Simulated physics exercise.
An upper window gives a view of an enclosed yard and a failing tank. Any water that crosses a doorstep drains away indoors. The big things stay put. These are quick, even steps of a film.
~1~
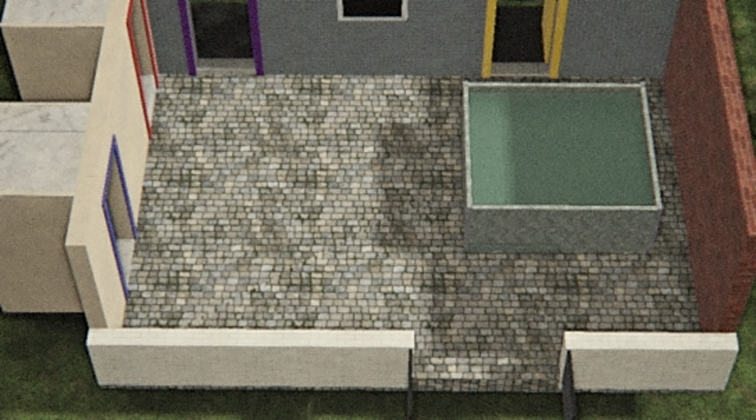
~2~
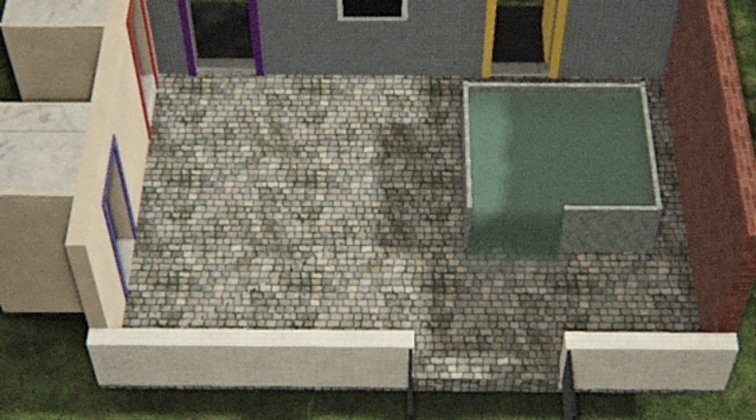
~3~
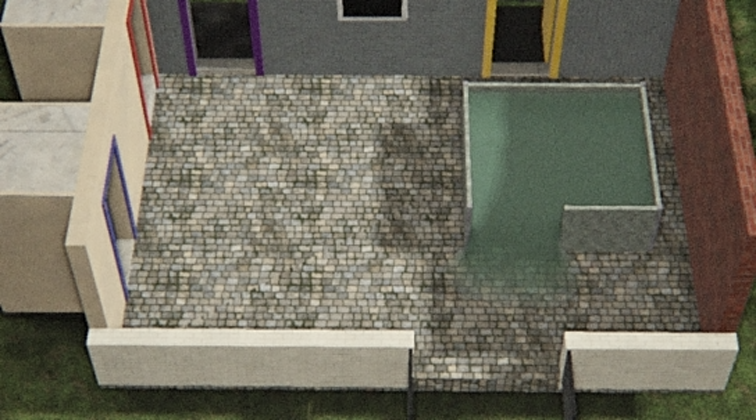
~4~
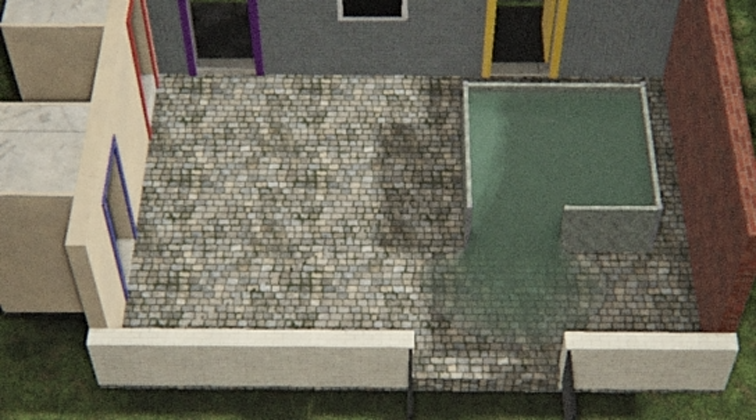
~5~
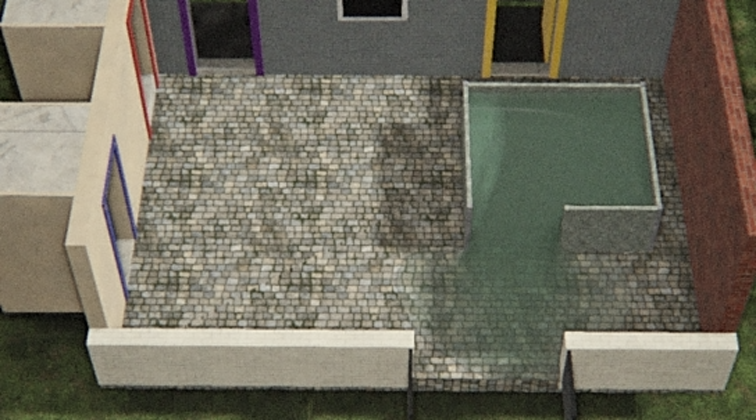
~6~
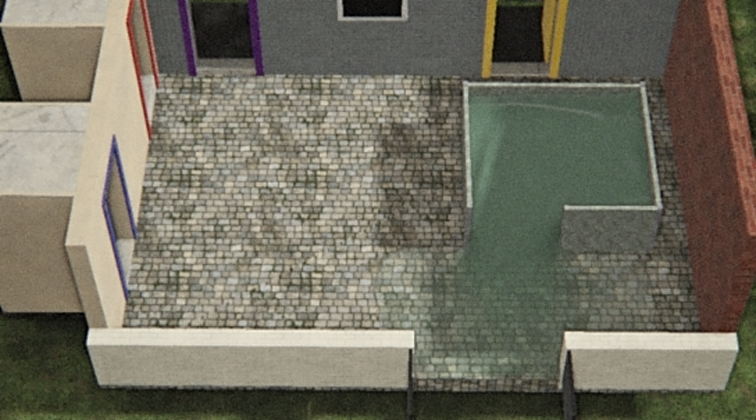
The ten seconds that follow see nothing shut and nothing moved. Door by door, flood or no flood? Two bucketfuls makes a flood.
Blue door: Flood, purple door: No flood, red door: No flood, yellow door: No flood.
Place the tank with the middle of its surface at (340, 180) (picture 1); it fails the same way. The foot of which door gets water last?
That would be the door marked yellow.
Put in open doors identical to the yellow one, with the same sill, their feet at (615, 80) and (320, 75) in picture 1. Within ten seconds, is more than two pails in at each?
The first new door crosses the line, and the second stays below the line.
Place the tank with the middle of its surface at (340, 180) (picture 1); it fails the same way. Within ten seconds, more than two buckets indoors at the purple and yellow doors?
One at a time: Purple exceeds the limit; yellow exceeds the limit.
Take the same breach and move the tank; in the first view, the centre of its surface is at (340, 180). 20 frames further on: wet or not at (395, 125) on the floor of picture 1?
Looks like it's bone-dry by then.
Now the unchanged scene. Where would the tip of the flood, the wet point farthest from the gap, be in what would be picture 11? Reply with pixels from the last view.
Approximate pixel: (270, 360).
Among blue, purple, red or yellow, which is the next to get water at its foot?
I'd go with the blue-painted one.
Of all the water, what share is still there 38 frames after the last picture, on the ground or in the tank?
My reckoning gives about 52 %.
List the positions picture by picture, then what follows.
The water tank at (559, 148) is whole and still, in the first frame.
Water pours out at (515, 232) and has run to (461, 254), in the second frame.
The front is at (561, 298), out from the gap at (515, 235), in the third frame.
Water pours out at (515, 237) and has run to a hidden place, in the fourth frame.
The front is at a hidden place, out from the gap at (515, 237), in the fifth frame.
Water pours out at (515, 236) and has run to a hidden place, in the sixth frame.
A moment on, water covers 20 % of the floor; the blue door not reached, the purple door not reached, the red door not reached, the yellow door not reached.
Next, water covers 30 % of the floor; the blue door not reached, the purple door not reached, the red door not reached, the yellow door not reached.
Then, water covers 45 % of the floor; the blue door under two buckets in, the purple door not reached, the red door not reached, the yellow door not reached.
Later, water covers 70 % of the floor; the blue door over two buckets in, the purple door wet at the sill, nothing in, the red door wet at the sill, nothing in, the yellow door wet at the sill, nothing in.
In the end, water covers 85 % of the floor; the blue door over two buckets in, the purple door wet at the sill, nothing in, the red door wet at the sill, nothing in, the yellow door wet at the sill, nothing in.
